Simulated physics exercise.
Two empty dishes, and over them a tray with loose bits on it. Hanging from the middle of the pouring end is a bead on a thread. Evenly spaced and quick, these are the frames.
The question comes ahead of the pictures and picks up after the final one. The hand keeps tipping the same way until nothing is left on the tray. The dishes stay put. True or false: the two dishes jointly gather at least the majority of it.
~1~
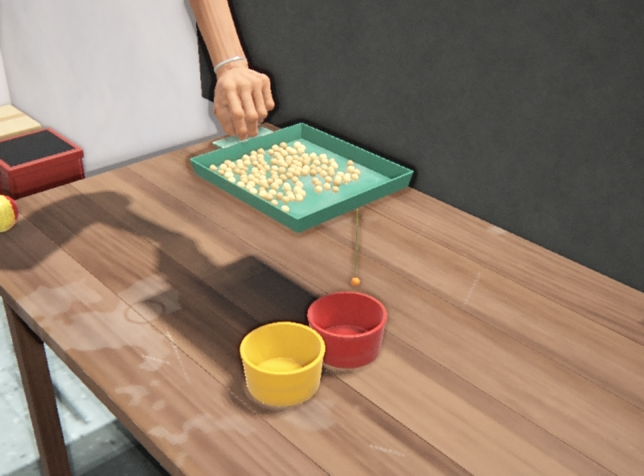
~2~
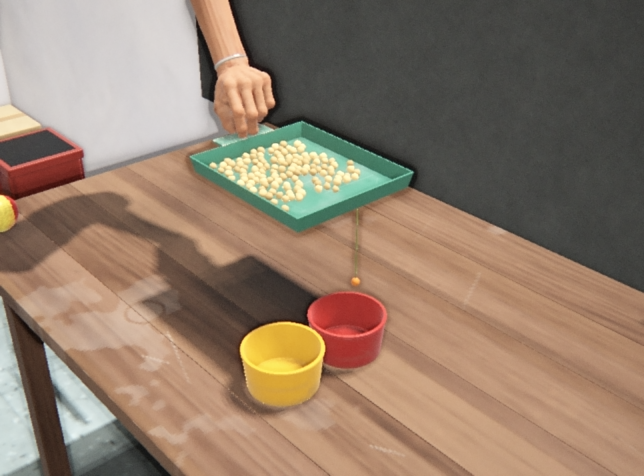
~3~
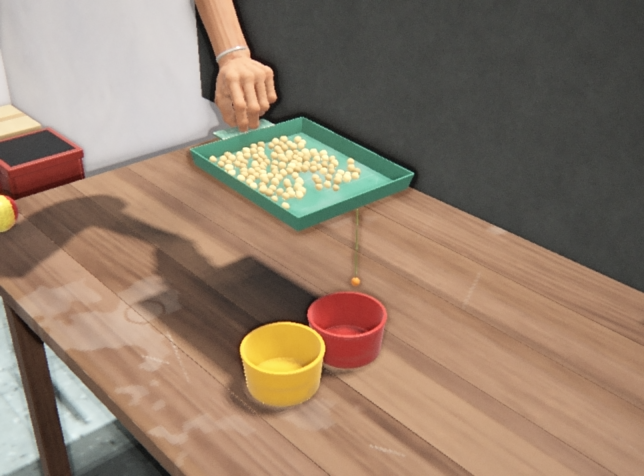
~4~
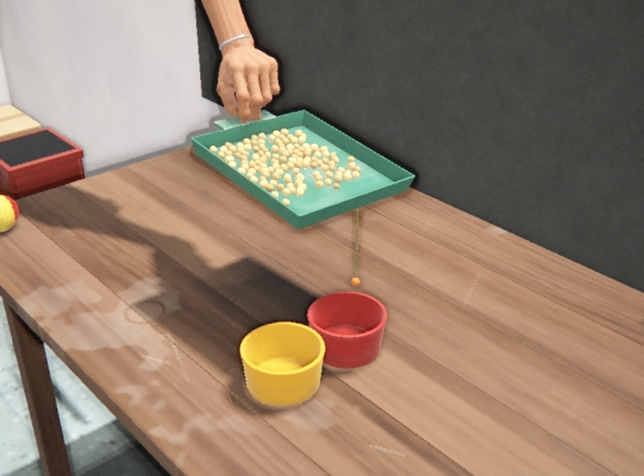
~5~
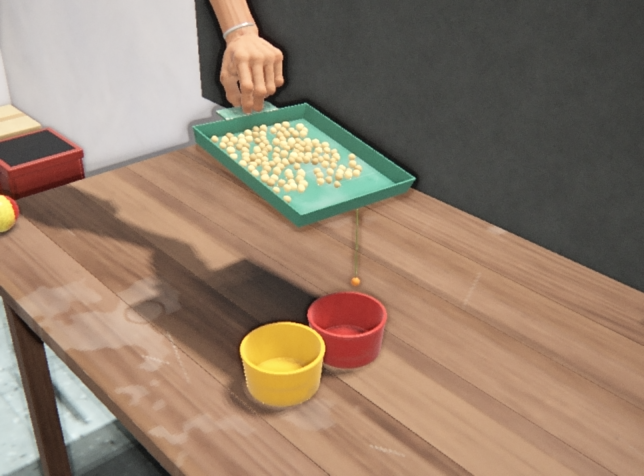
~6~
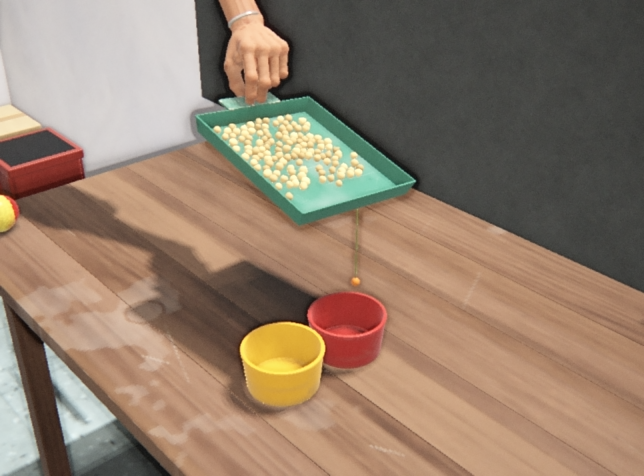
False, they gather a minority.
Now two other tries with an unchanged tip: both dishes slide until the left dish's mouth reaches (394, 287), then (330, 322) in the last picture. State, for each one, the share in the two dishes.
I'd expect some 70 percent, and then some 40 percent.
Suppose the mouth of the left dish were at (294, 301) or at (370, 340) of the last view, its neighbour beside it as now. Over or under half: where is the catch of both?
Well, a minority share the first time and a minority share the next.
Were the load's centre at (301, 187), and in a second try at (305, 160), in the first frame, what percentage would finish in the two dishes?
Respectively 0 and 0 per cent.
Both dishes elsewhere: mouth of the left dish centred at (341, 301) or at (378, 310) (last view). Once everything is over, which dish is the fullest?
Try 1: The dish at right; try 2: The dish at right.
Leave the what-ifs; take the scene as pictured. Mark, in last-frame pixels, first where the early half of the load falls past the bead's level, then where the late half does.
It passes near (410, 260) first and then near (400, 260).
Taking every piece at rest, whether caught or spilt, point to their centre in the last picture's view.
Once nothing moves, the middle sits near (429, 307).
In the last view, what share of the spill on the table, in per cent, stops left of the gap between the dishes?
Left fraction: Around 0 per cent.
Just after the last frame, tray tipped steeply; almost all on the tray; just a few outside both; just a few in the air.
A moment on, tray tipped right over; roughly two thirds on the tray; roughly a quarter outside both; roughly a quarter in the air.
Further on, tray tipped past a quarter turn; every one outside both.
When it is over, tray tipped past a quarter turn; not one in the left dish; not one in the right dish; every one outside both.
